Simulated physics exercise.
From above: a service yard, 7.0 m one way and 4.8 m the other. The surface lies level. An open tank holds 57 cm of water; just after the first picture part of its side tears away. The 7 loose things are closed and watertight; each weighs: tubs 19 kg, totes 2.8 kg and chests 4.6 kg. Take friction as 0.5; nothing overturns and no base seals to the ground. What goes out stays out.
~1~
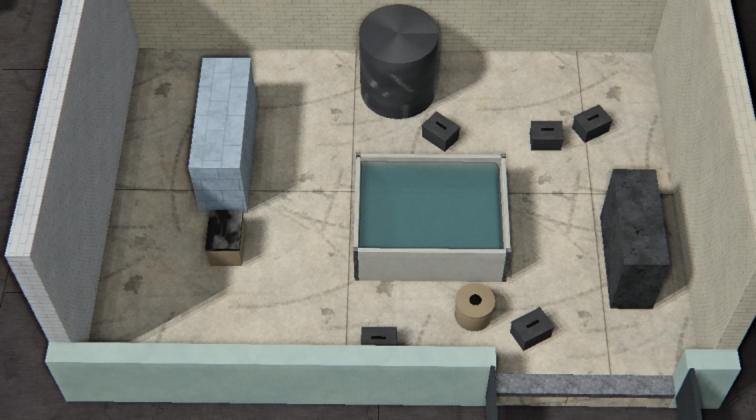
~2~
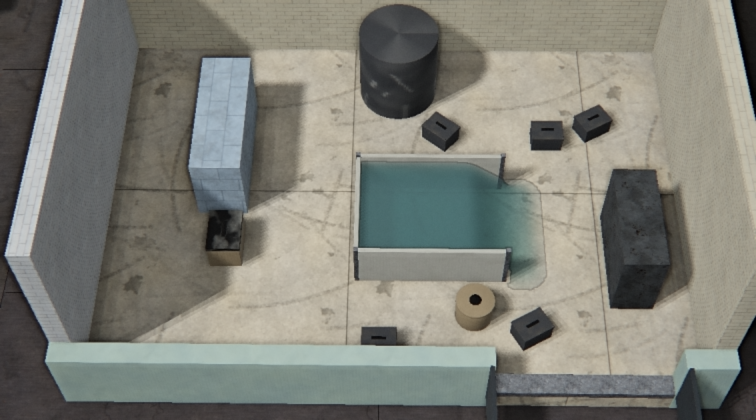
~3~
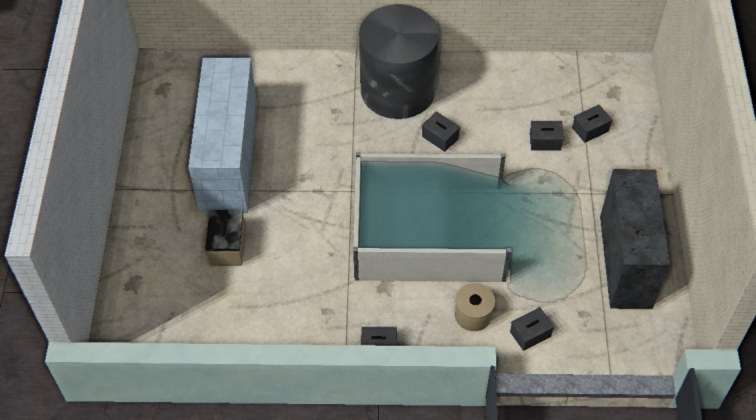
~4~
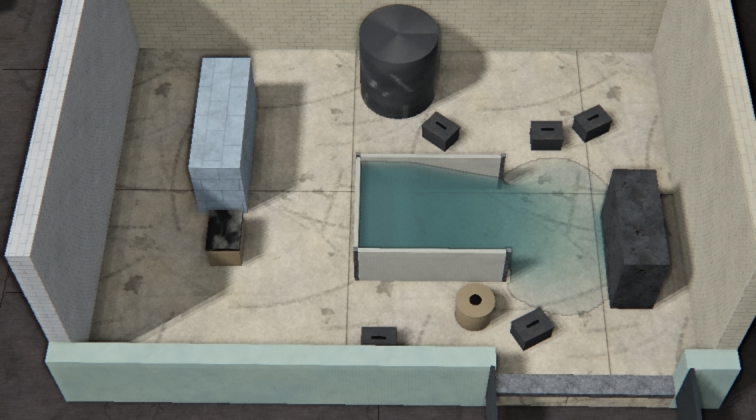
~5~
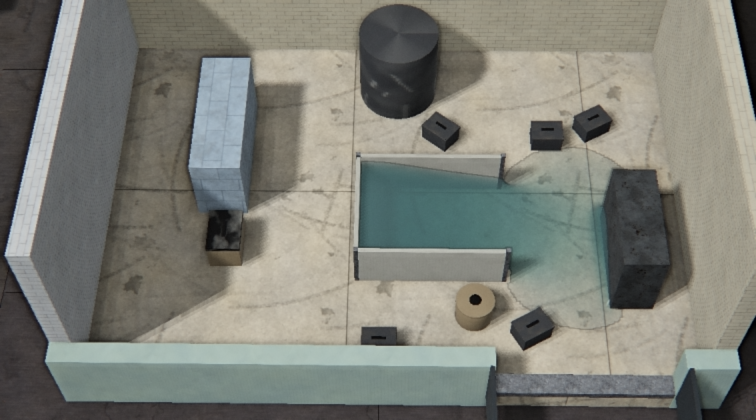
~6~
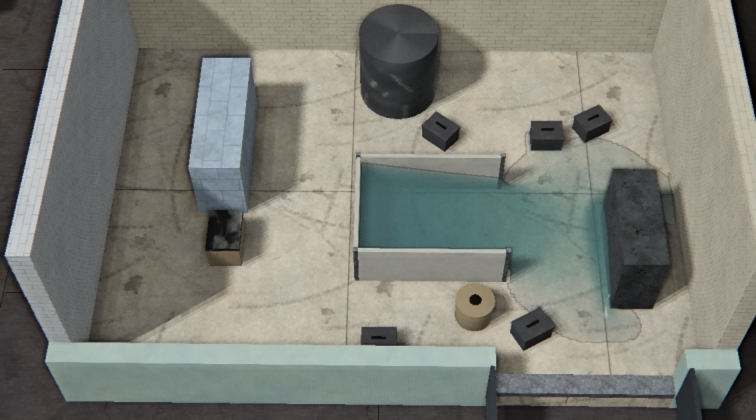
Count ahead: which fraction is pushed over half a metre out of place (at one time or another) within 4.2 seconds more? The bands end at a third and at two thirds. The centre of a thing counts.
That comes to from one to two thirds.
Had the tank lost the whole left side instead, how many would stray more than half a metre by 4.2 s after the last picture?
In that case 2 of them.
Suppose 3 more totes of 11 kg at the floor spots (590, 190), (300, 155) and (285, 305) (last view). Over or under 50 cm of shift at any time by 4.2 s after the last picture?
In turn: Past it, short of it, under.
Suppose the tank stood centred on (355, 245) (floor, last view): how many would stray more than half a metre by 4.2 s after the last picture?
Then 4.
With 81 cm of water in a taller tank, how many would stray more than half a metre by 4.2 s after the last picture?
In that case 4 of them.
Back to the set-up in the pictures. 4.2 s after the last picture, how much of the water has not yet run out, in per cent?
About 70 per cent.
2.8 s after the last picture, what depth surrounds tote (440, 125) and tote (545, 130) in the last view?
About 1 and 2 cm.
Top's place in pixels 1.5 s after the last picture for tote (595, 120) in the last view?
Around (594, 66).
Then, 0.4 s after the last picture 0 of 7 are over 50 cm from their spots; 0 afloat.
Then, 1.5 s after the last picture 1 of 7 are over 50 cm from their spots; 0 afloat.
Then, 2.8 s after the last picture 3 of 7 are over 50 cm from their spots; 1 afloat.
Then, 4.2 s after the last picture 4 of 7 are over 50 cm from their spots, and 4 have been at some point; 3 afloat.
